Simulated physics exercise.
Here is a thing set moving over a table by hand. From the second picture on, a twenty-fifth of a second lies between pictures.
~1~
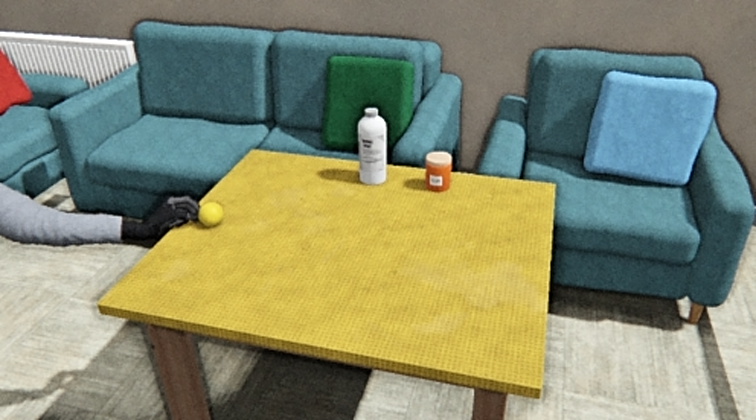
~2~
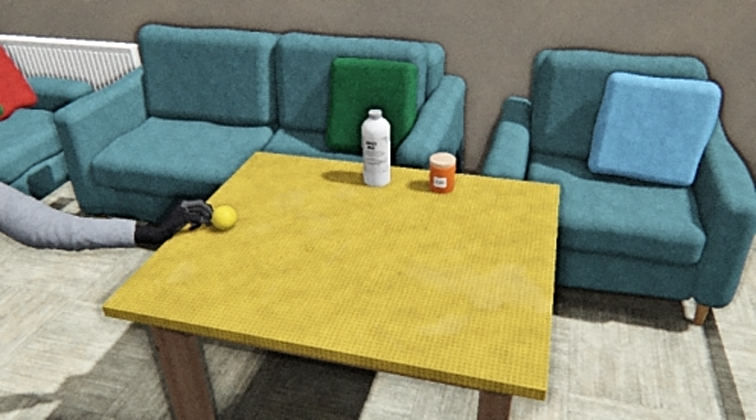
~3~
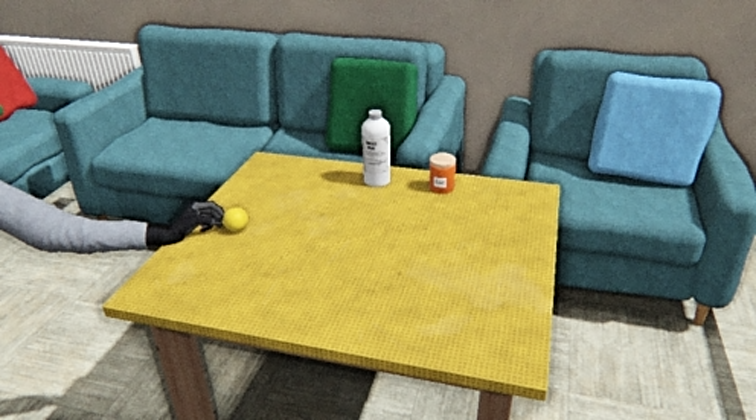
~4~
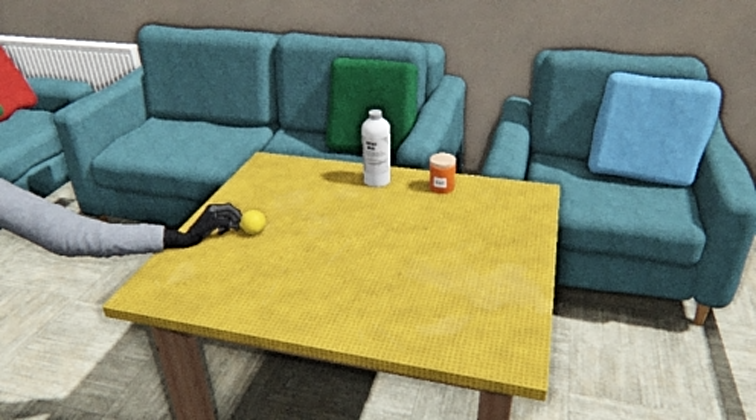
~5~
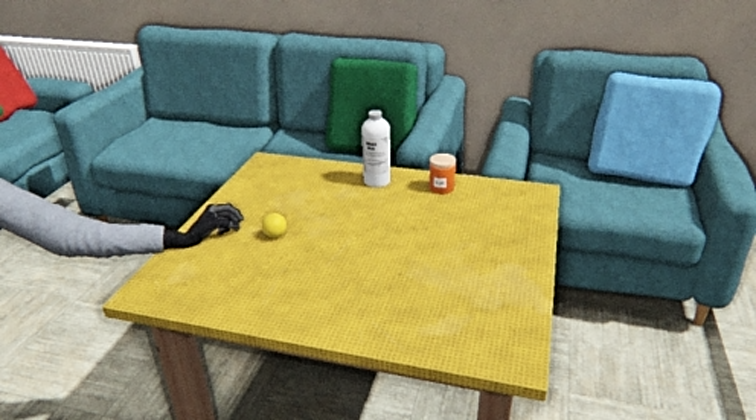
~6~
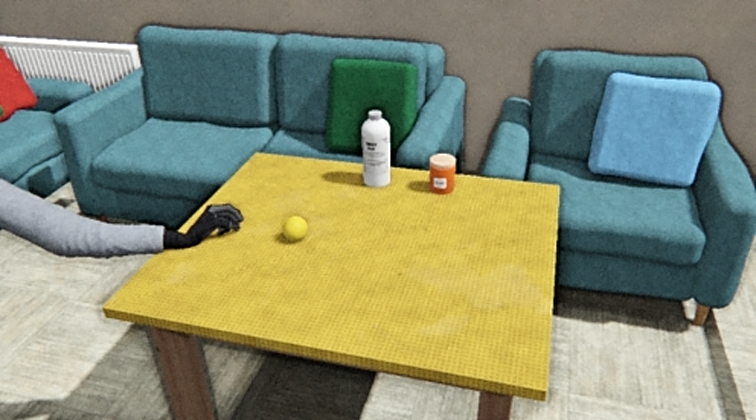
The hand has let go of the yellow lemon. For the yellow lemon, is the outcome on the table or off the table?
The yellow lemon falls off the table.
Then, 0.20 s on from there, yellow lemon shifted well along near (403, 244).
Then, 0.60 s on from there, yellow lemon now off the table.
Then, 0.90 s on from there, things are still on the move.
Then, 1.20 s on from there, as before.
In the end, off the table, yellow lemon.
